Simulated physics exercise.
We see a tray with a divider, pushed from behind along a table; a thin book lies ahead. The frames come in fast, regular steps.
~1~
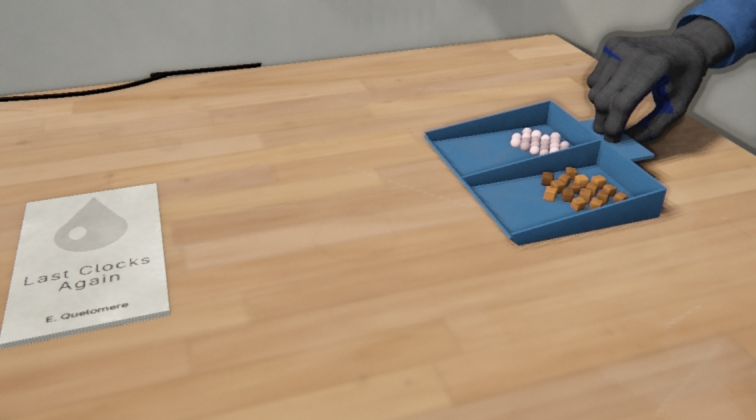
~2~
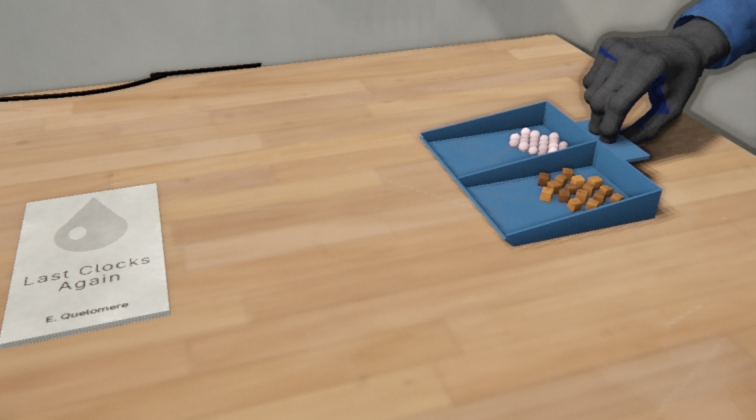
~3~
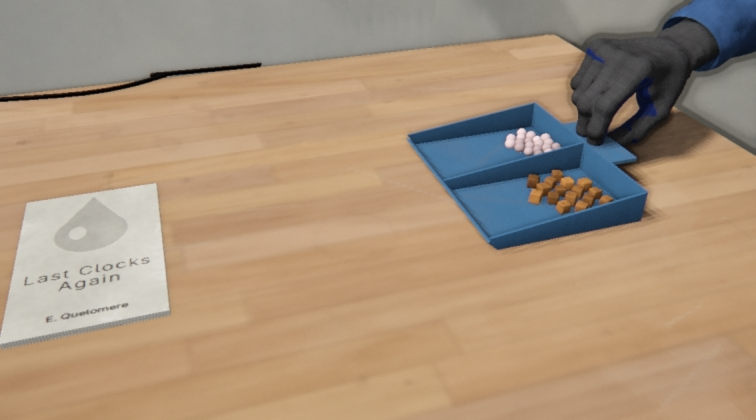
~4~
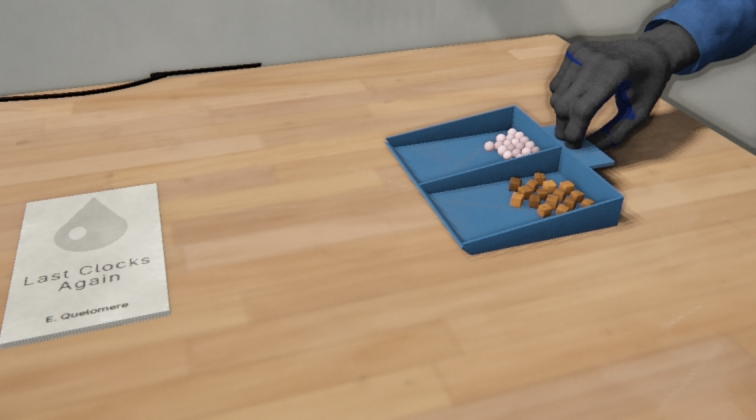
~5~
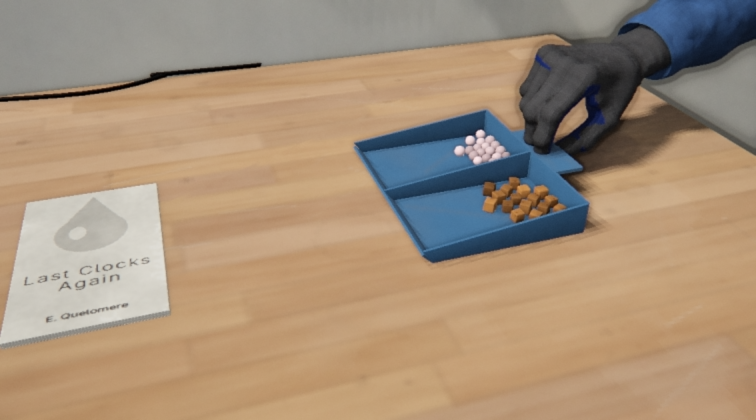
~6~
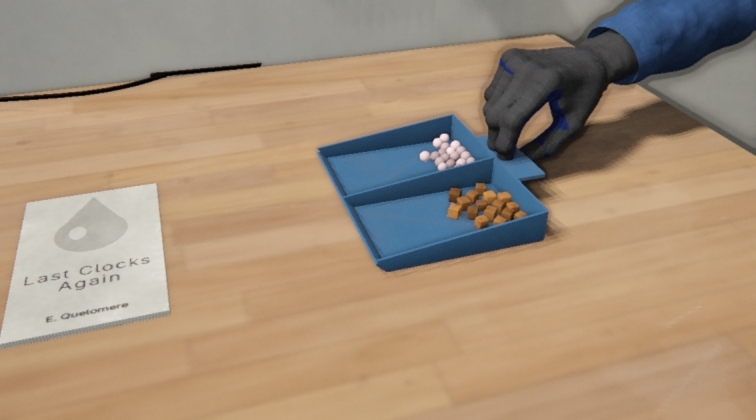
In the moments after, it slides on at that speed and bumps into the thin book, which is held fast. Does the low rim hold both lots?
In the end the nearer batch stays in the tray, and the farther batch sends some over the front rim.
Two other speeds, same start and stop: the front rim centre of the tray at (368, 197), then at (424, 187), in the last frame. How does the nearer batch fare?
First it remains inside, then it remains inside.
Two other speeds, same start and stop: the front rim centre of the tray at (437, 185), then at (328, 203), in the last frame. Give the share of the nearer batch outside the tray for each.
Near 0 % and 0 %.
Then, 0.11 s on from there, tray still sliding, front rim near (258, 215); nearer batch all inside; farther batch all inside.
Then, 0.33 s on from there, tray stopped at the thin book; nearer batch all inside, moved towards the front rim; farther batch all inside, moved towards the front rim.
Then, 0.54 s on from there, tray stopped at the thin book; nearer batch all inside, moved towards the front rim; farther batch near half out of the tray.
In the end, tray stopped at the thin book; nearer batch all inside, moved towards the front rim; farther batch near half out of the tray.
